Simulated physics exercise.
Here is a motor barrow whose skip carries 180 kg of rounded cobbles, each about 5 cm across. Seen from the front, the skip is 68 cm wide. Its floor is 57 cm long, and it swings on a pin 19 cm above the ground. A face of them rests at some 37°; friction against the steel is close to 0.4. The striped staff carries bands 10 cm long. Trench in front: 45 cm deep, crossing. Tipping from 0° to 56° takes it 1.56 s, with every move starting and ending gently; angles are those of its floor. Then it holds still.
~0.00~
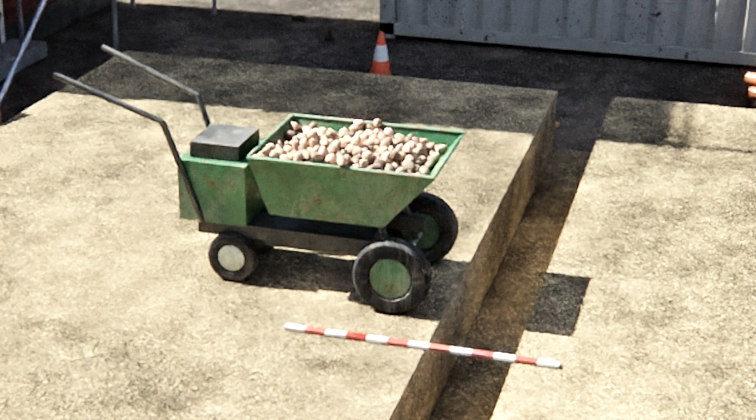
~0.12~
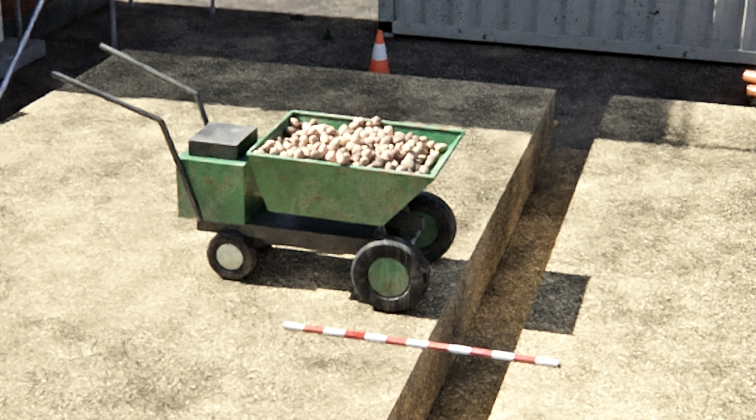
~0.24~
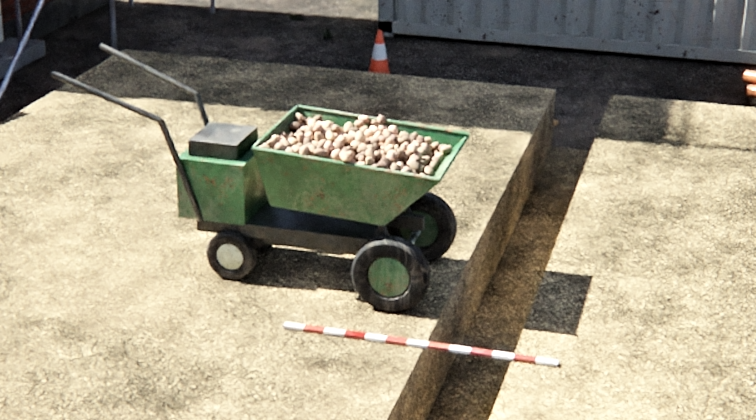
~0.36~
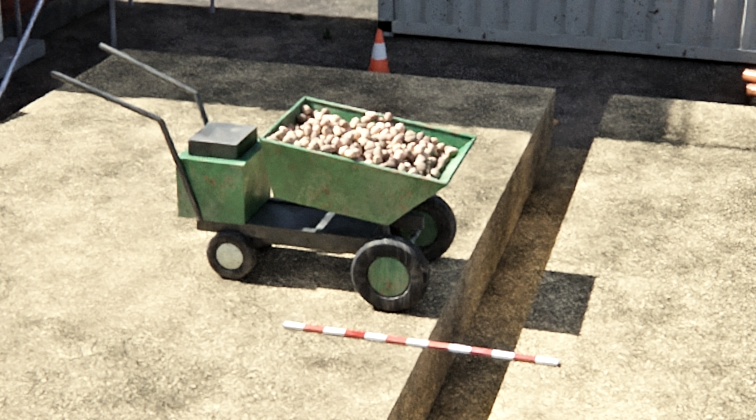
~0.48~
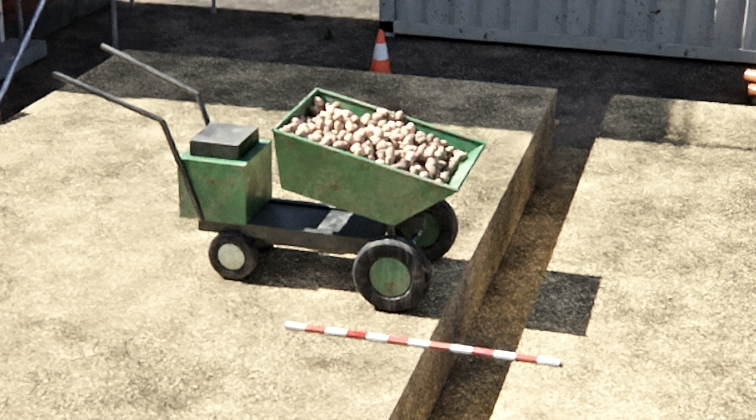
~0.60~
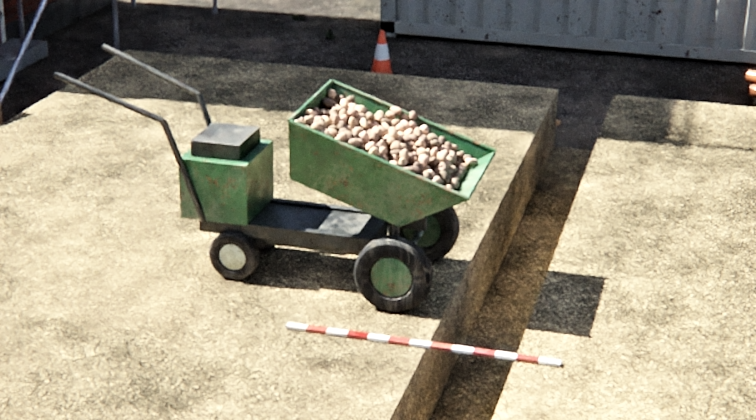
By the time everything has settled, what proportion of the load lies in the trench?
About 30 percent of the load.
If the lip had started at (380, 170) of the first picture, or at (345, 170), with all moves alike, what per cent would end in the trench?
Near 70 then near 65 percent.
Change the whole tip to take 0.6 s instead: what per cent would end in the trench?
Roughly 20% would finish there.
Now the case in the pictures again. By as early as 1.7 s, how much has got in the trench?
5 per cent, give or take.
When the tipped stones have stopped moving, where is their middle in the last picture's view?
Their middle is at about (555, 298).
After 1.2 s the floor is at 47°; 100 % in the skip; the foremost stones are at (498, 221).
After 1.7 s the floor is at 56°; 83 % in the skip, 4 % in the trench, 13 % past the trench; the foremost stones are at (589, 313).
After 2.0 s the floor is at 56°; 58 % in the skip, 7 % in the trench, 34 % past the trench; the foremost stones are at (666, 308).
After 4.0 s the floor is at 56°; 29 % in the skip, 30 % in the trench, 41 % past the trench; the foremost stones are at (747, 310).
